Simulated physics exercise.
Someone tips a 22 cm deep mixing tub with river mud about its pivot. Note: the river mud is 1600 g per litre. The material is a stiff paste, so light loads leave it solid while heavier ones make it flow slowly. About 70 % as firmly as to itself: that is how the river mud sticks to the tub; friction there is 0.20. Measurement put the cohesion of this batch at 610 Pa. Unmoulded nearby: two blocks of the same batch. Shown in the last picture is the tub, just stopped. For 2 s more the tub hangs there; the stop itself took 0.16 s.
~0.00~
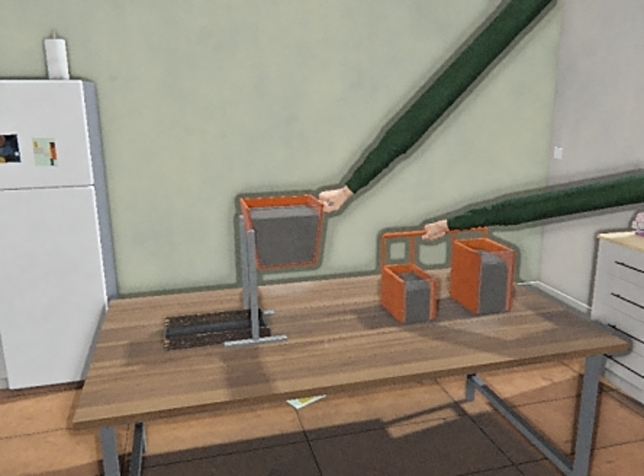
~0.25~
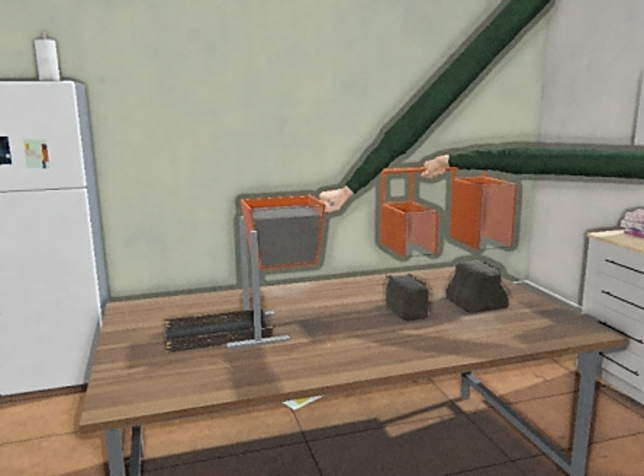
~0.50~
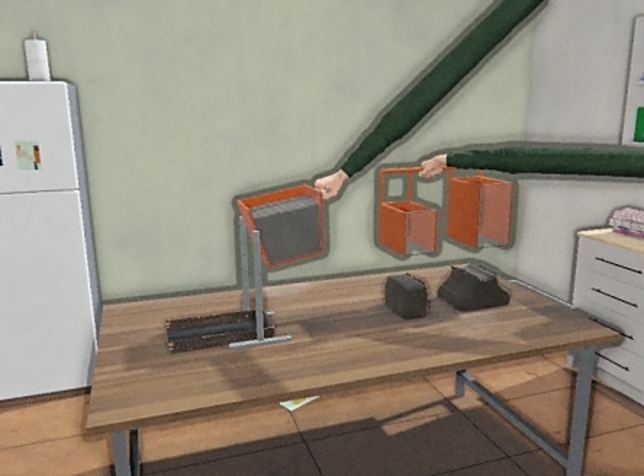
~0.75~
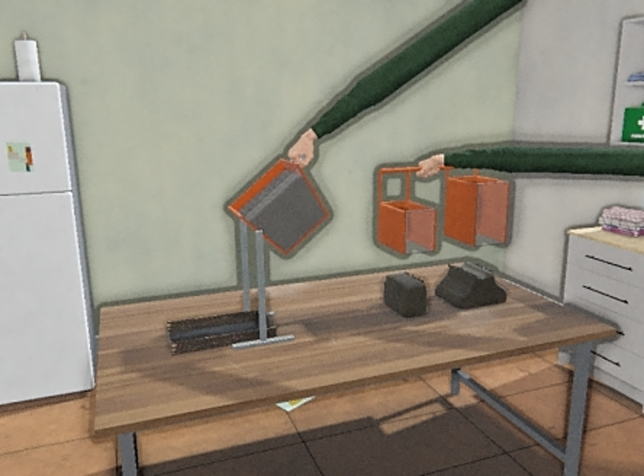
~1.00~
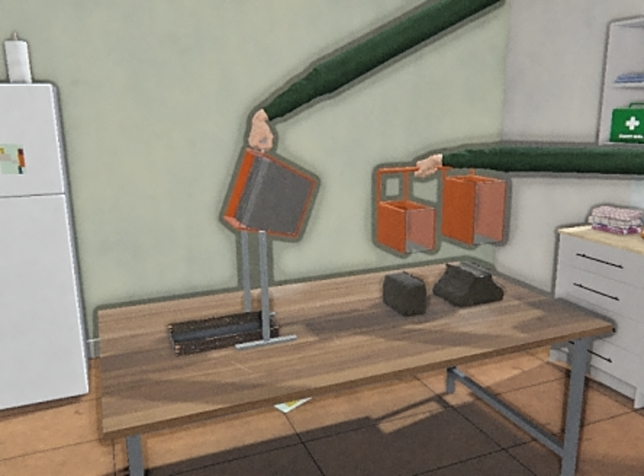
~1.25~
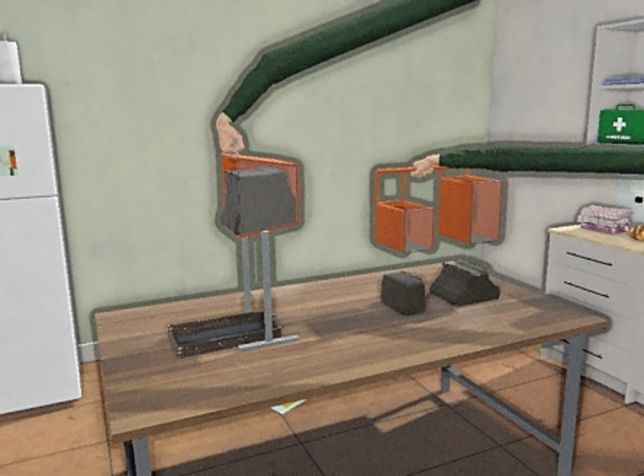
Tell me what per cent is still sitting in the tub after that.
Roughly 38 % is still there.
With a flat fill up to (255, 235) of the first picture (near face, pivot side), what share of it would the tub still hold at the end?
Then about 65 %.
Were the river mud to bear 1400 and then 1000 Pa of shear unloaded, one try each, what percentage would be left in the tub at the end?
About 100 % first, about 55 % second.
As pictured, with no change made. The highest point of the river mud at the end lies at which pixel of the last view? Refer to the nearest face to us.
I'd point to somewhere around (278, 205).
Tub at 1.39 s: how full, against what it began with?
Some 75 per cent.
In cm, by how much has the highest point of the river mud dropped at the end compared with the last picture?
About 12 cm.
By 1.39 s, the tub is at 89 degrees and holds 73 %.
By 1.56 s, the tub is at 89 degrees and holds 47 %.
By 1.73 s, the tub is at 89 degrees and holds 38 %.
By 1.90 s, the tub is at 89 degrees and holds 38 %.
By 3.25 s, at the end, the tub is at 89 degrees and holds 38 %.
